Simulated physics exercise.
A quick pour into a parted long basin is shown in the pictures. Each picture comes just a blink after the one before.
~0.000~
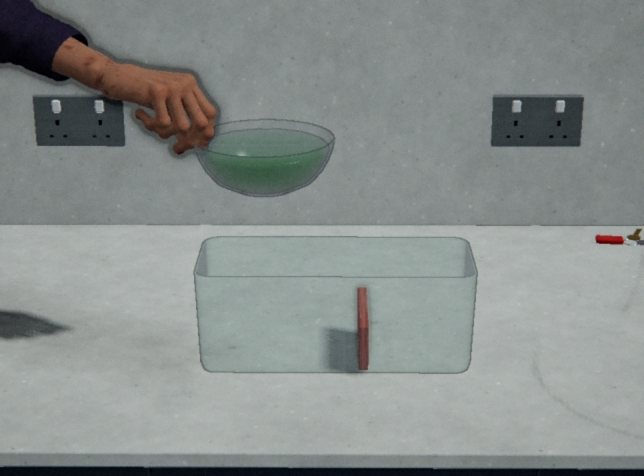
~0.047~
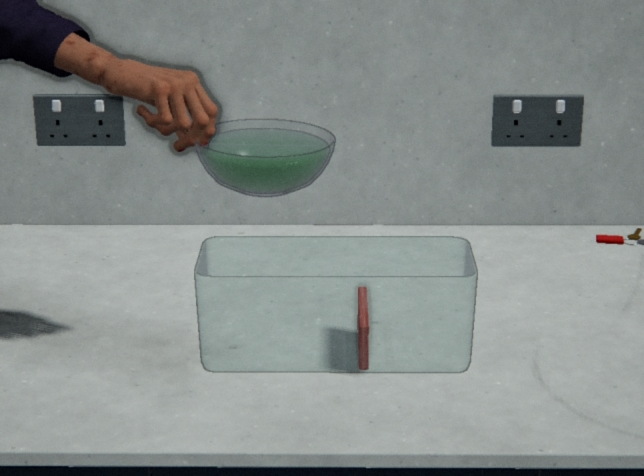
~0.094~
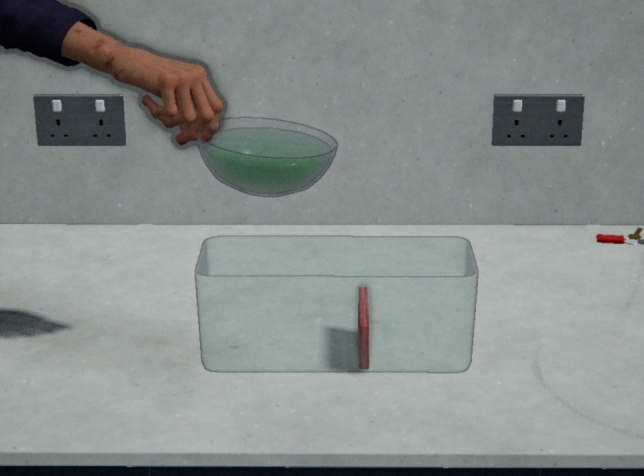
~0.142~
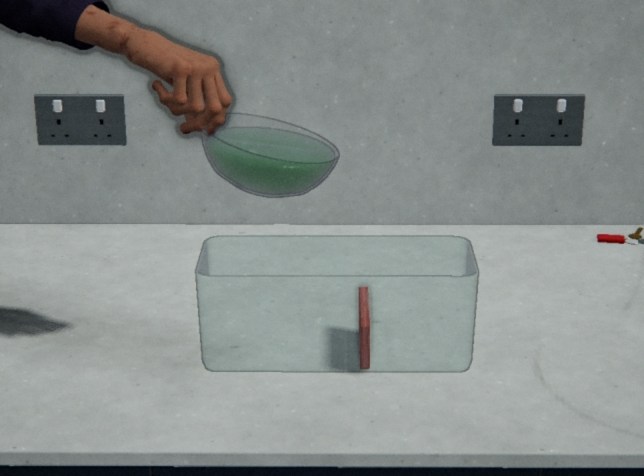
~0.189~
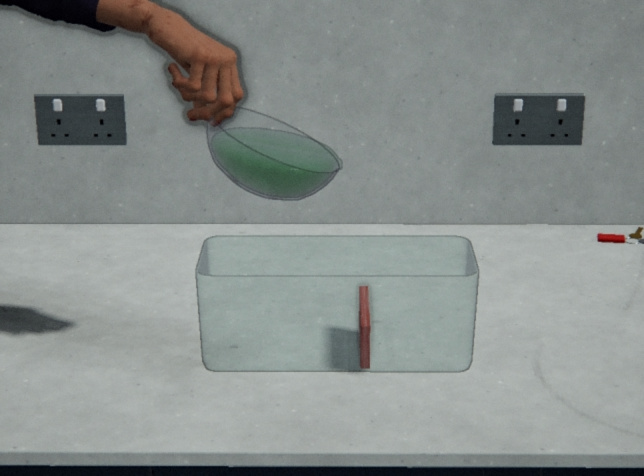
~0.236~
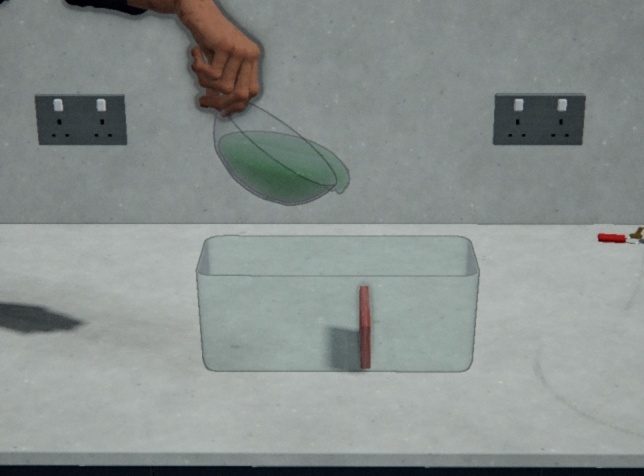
A pale grey worktop against a grey wall with two dark double sockets is seen from the front and slightly above. A hand in a dark sleeve at upper left holds a clear bowl of green liquid above a long clear basin with an upright red divider, a small red object lying far right. The hand rises and tilts the bowl rightward, gradually then steeply, until liquid bulges over its right lip, while the camera stays practically still.
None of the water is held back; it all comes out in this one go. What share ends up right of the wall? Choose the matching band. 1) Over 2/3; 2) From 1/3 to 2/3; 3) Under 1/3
2, from 1/3 to 2/3.
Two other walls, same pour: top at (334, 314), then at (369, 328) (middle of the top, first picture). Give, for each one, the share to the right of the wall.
Try 1: Some 70 %; try 2: 40 %.
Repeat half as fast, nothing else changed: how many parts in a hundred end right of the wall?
I'd say close to 70 %.
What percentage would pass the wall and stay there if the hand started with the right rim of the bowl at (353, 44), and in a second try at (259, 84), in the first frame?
Roughly 70 percent on the first try and 10 percent on the second.
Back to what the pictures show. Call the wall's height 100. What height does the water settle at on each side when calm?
I'd put the left at about 20 and the right at about 40.
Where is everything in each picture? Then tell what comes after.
The first picture shows tilt 0°; pouring edge (334, 139); surface from (198, 145) to (331, 144); the long basin's rim runs from (199, 257) to (472, 258); the wall's top is at (363, 308).
The second picture shows tilt 2°; pouring edge (335, 141); surface from (199, 143) to (332, 145).
The third picture shows tilt 6°; pouring edge (337, 146); surface from (201, 139) to (333, 148).
The fourth picture shows tilt 14°; pouring edge (338, 156); surface from (206, 136) to (336, 151).
The fifth picture shows tilt 24°; pouring edge (338, 168); surface from (210, 136) to (335, 158); 3 per cent is over the edge.
The sixth picture shows tilt 36°; pouring edge (336, 182); surface from (218, 139) to (320, 161); 11 per cent is over the edge.
A moment on, the bowl is tipped right over and 1 per cent is still to pour, 30 is left of the wall and 53 right of it.
Next, the bowl is tipped right over and 0 per cent is still to pour, 39 is left of the wall and 41 right of it.
Then the bowl is tipped right over and 0 per cent is still to pour, 45 is left of the wall and 48 right of it.
Later the bowl is tipped right over and 0 per cent is still to pour, 46 is left of the wall and 48 right of it.
At rest 46 per cent lies left of the wall, 48 right of it and 7 outside.
